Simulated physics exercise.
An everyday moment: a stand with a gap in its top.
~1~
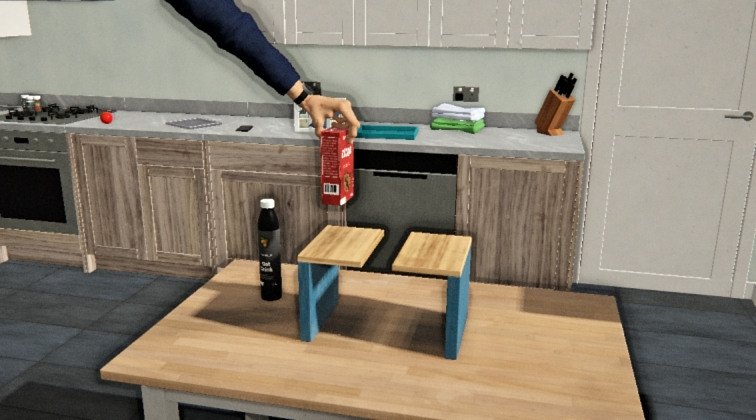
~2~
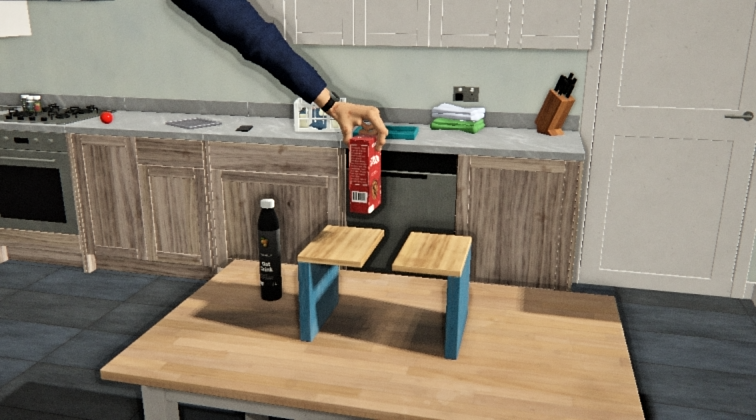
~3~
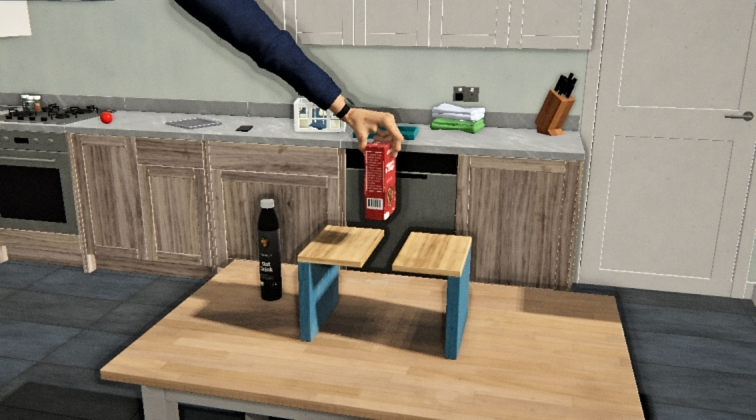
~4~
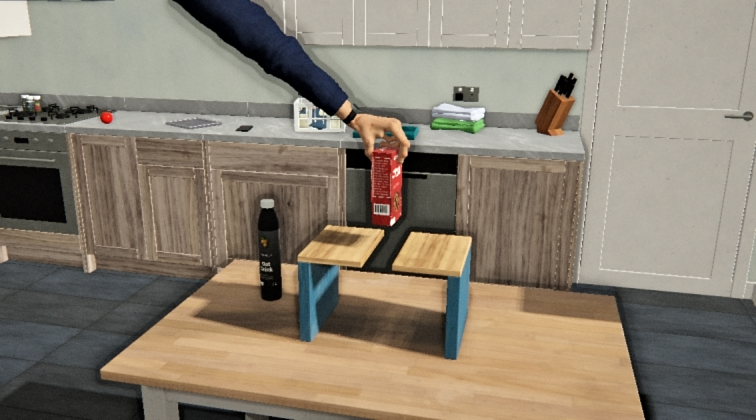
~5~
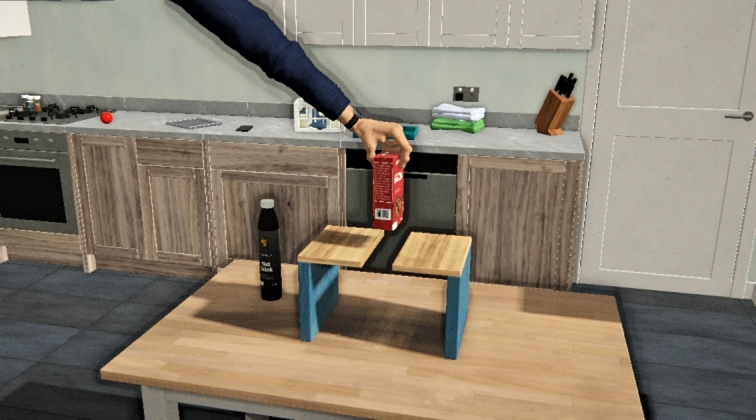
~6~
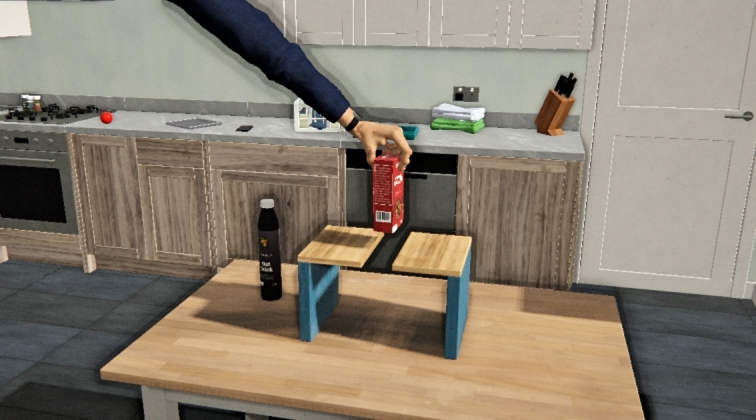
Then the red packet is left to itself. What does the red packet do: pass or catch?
It goes down the gap.
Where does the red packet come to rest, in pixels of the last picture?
Around (388, 297).
Then, 0.30 s after the last picture, red packet slid well along near (388, 266).
Then, 0.40 s after the last picture, red packet slid well along near (388, 286).
At rest, moved from the start, red packet; black bottle in place. Seen from the same camera at the end, red packet near (388, 297). The packet reaches the table.
